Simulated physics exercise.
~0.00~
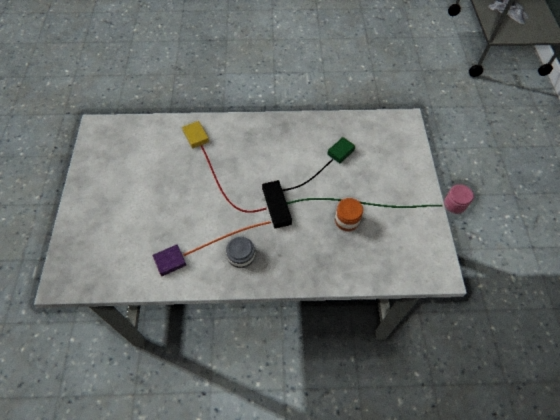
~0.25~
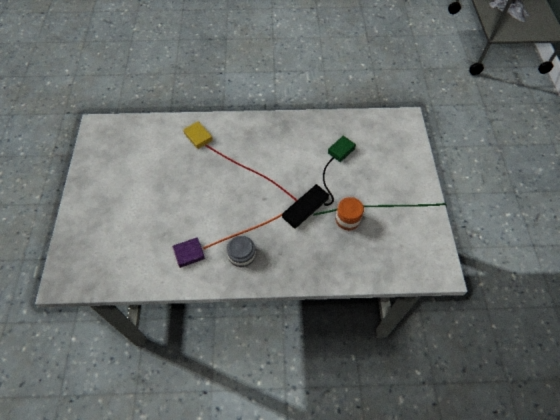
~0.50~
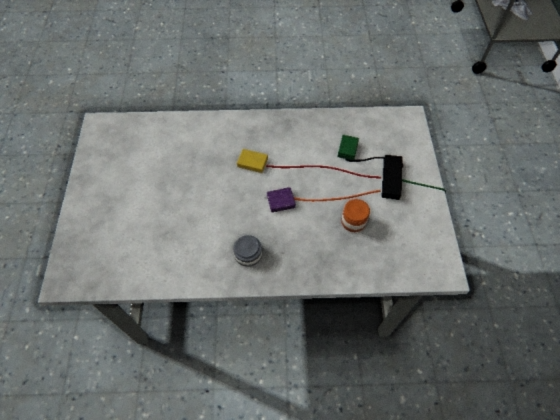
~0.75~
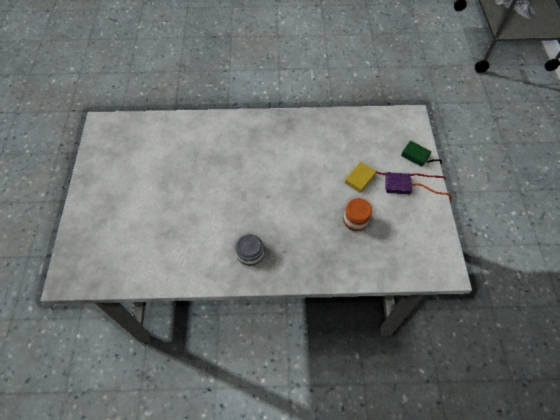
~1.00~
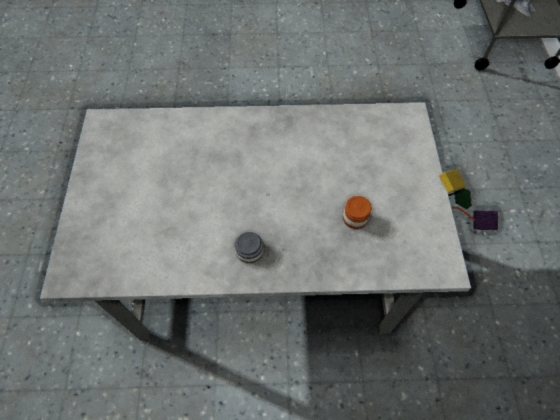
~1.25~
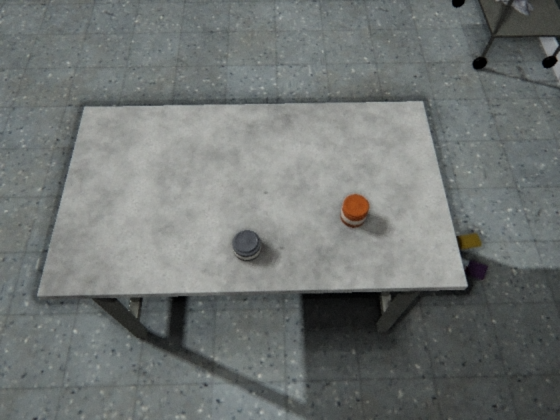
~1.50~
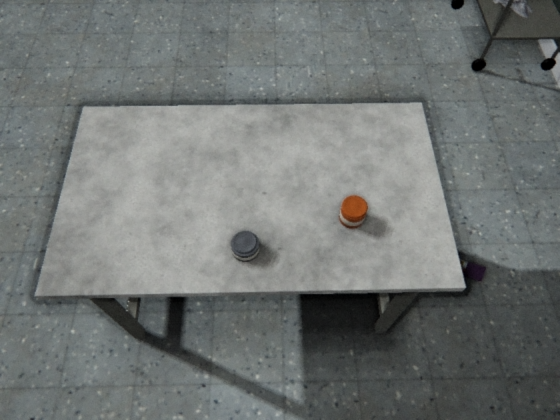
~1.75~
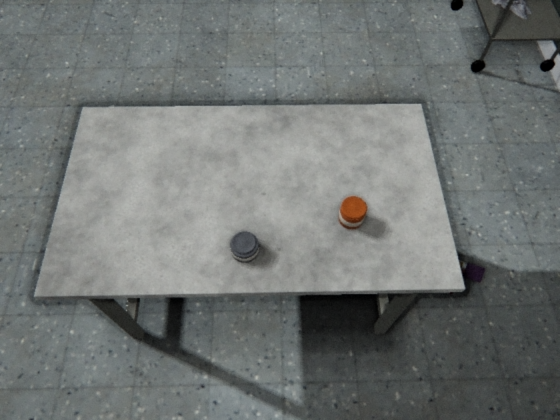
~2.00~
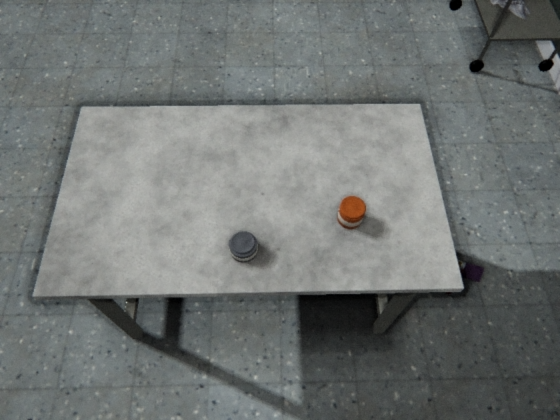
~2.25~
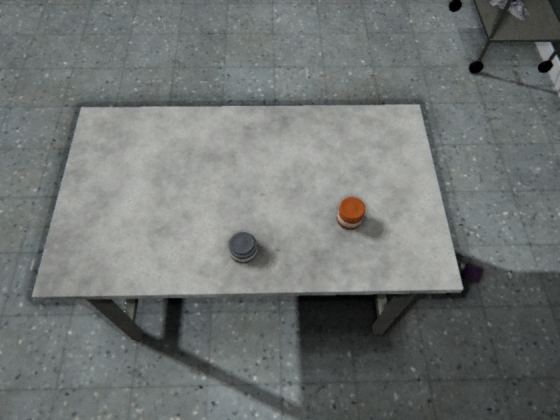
A pale side table stands on a grey tiled floor, seen from above by a slightly swaying camera. Thin cables link a black strip near the middle to a yellow phone, a green reader, a purple drive at lower left and a pink speaker hanging past the right edge; an orange tin and a grey jar stand nearby. The speaker drops from view and the strip slides right, dragging the phone and drive, then the reader. The strip goes over the right edge, and the three devices follow. Only the tin and jar remain on top, hardly shifted, with a bit of purple visible below the edge.
